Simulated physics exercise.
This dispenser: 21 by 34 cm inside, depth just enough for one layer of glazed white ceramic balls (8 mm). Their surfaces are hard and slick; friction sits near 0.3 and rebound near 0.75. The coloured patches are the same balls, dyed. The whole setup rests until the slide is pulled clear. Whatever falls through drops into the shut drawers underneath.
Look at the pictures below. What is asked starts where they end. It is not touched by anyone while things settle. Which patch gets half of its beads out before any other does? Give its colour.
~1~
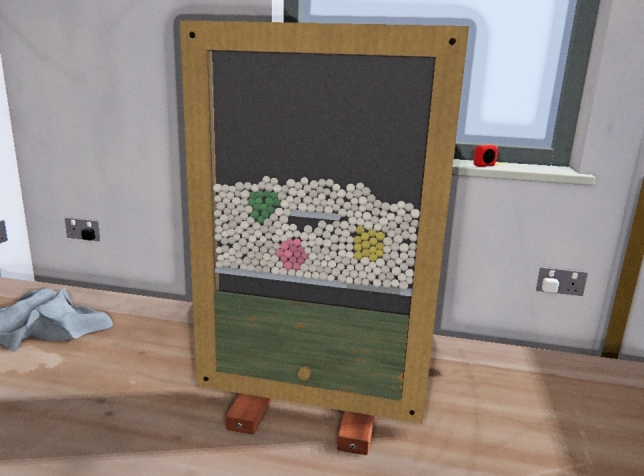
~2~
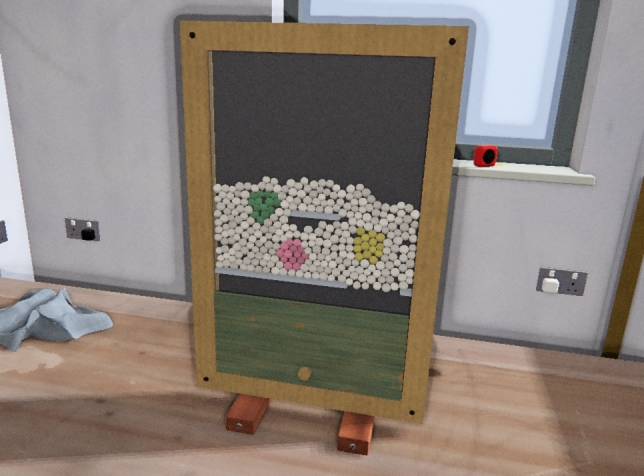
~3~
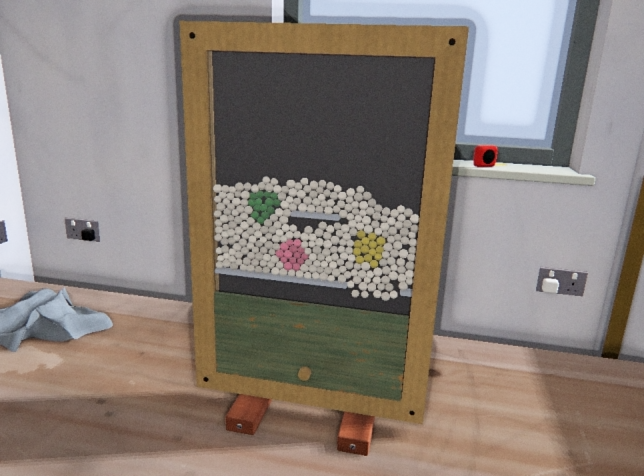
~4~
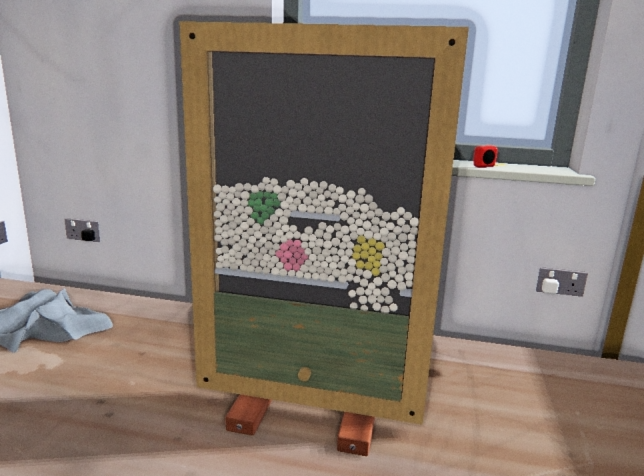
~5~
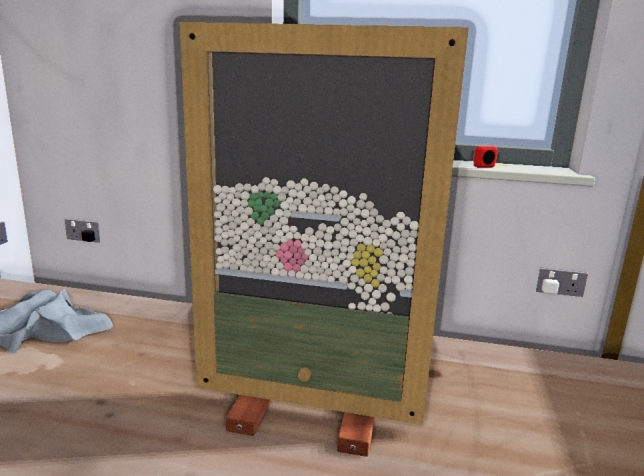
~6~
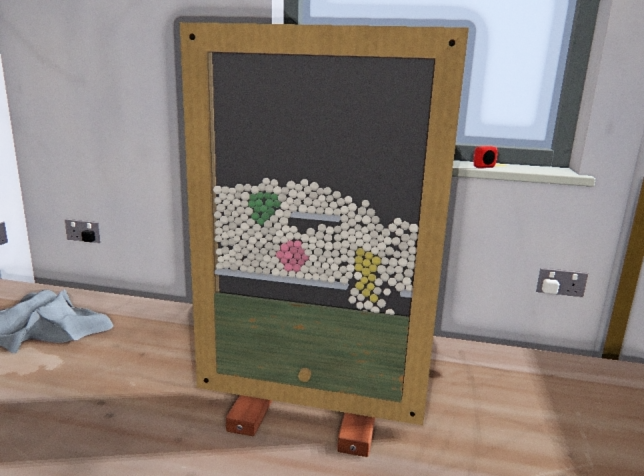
First to half empty: Yellow.
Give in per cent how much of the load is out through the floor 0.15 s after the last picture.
Drained share at that instant: Approx. 30 per cent.
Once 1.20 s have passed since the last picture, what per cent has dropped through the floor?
70 per cent, give or take.
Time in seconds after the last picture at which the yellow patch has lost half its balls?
That happens at roughly 0.0 seconds.
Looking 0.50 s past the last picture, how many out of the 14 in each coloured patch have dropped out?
Count out below - yellow 14, green 0, pink 0.
Then, 0.15 s after the last picture, 30 % are out; out of 14, yellow 14, green 0, pink 0.
Then, 0.50 s after the last picture, 45 % are out; out of 14, yellow 14, green 0, pink 0.
Then, 1.20 s after the last picture, 70 % are out; out of 14, yellow 14, green 6, pink 14.
All still 4.2 s after it, 80 % are out; out of 14, yellow 14, green 14, pink 14; half out at yellow 0.07 s, green 1.23 s, pink 0.79 s.
